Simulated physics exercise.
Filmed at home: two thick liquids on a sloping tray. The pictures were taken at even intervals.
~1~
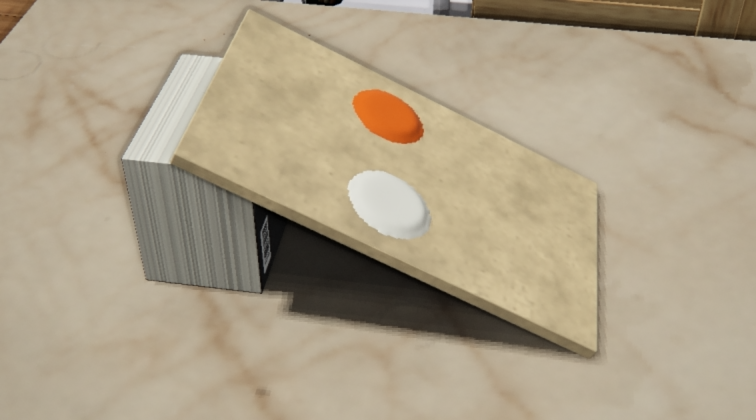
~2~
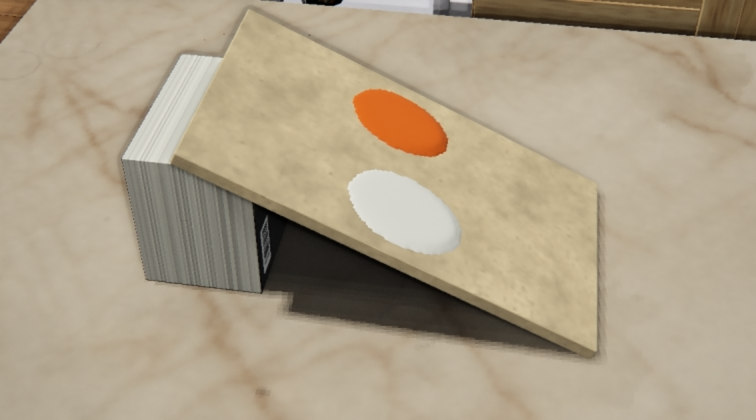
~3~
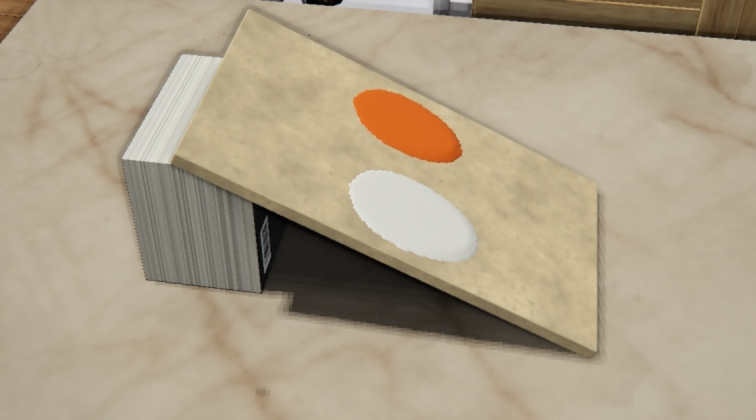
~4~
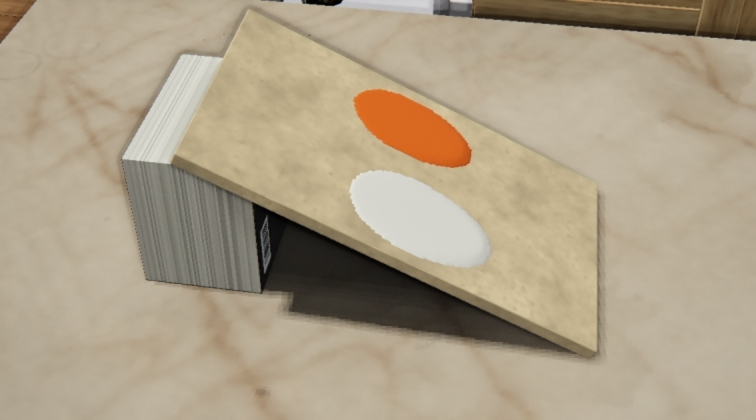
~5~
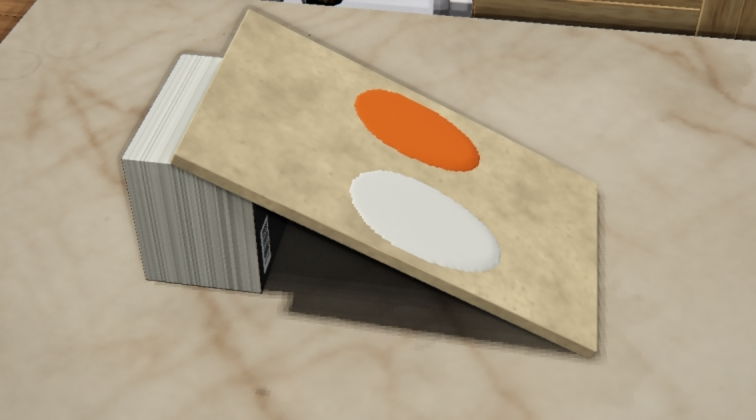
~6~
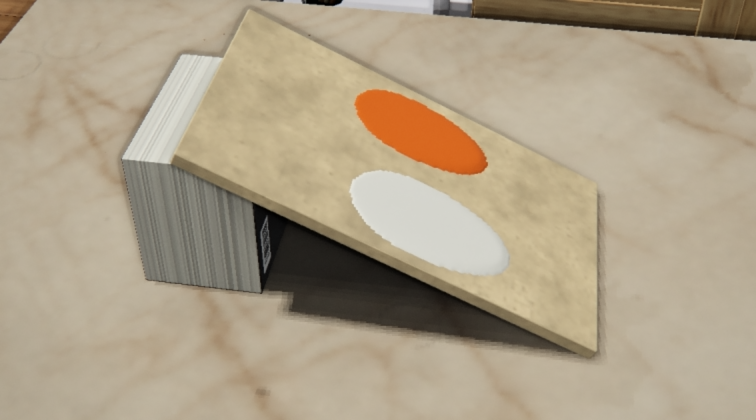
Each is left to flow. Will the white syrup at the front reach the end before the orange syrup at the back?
Most likely the one in the foreground arrives first.
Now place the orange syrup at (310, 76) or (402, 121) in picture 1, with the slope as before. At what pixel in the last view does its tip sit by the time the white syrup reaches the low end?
Try one: About (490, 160); try two: About (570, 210).
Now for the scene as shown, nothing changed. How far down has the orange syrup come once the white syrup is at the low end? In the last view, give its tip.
Tip position, last frame: Approx. (553, 196) px.
A moment on, the white syrup is close to the edge; the orange syrup is three quarters of the way down.
When it is over, the white syrup is at the low edge; the orange syrup is close to the edge.
